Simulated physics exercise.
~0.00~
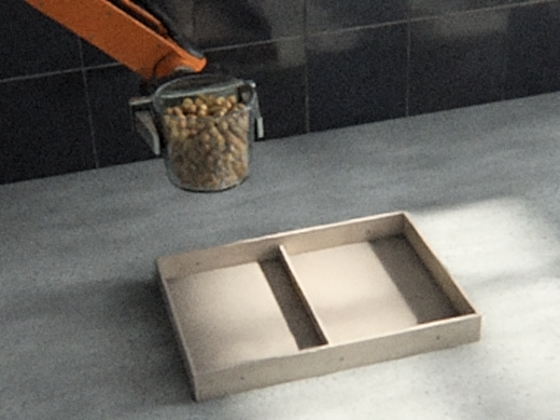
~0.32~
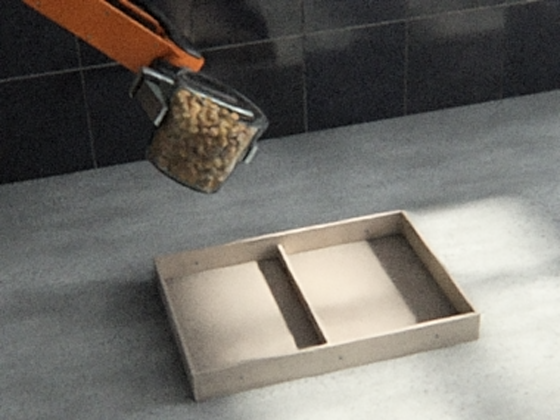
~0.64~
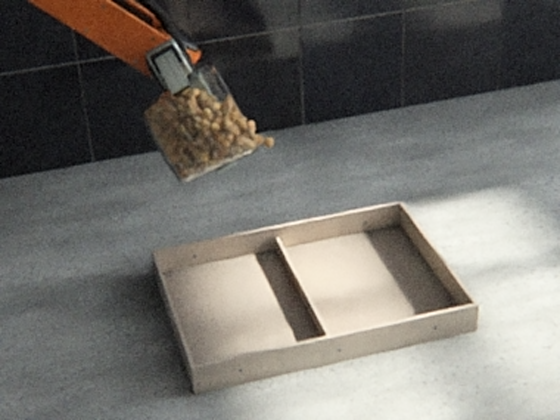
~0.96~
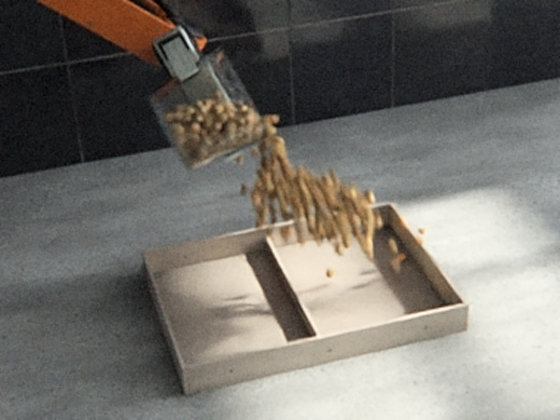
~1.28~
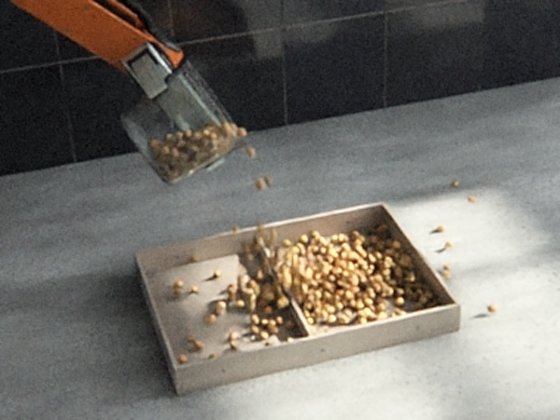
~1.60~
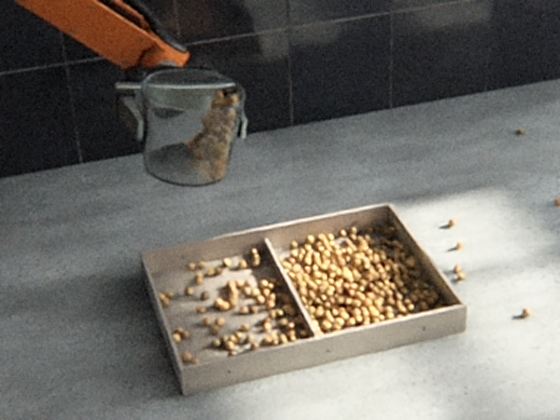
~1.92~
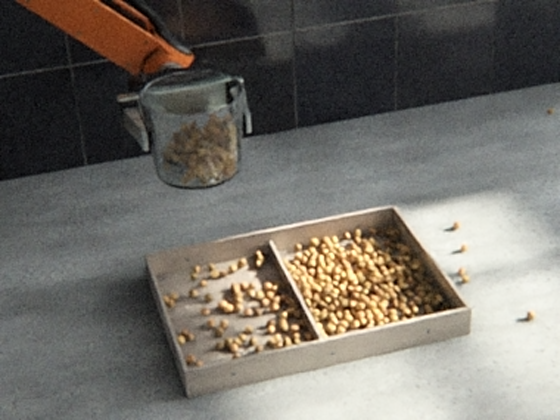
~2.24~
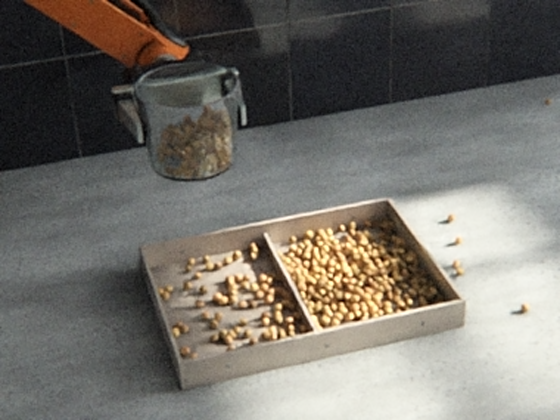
An orange robot arm reaches in from the upper left, holding a clear cup of tan chickpeas above a grey tabletop backed by dark tiles, seen from above with a slightly swaying view. Below sits a shallow pale wooden tray divided in two by a cross wall. The arm tips the cup to the right until chickpeas pour out, heaping in the right section while some scatter into the left and a few bounce onto the table. It then turns the cup upright and holds it there, still partly filled, above the fuller right section and sparsely covered left one.
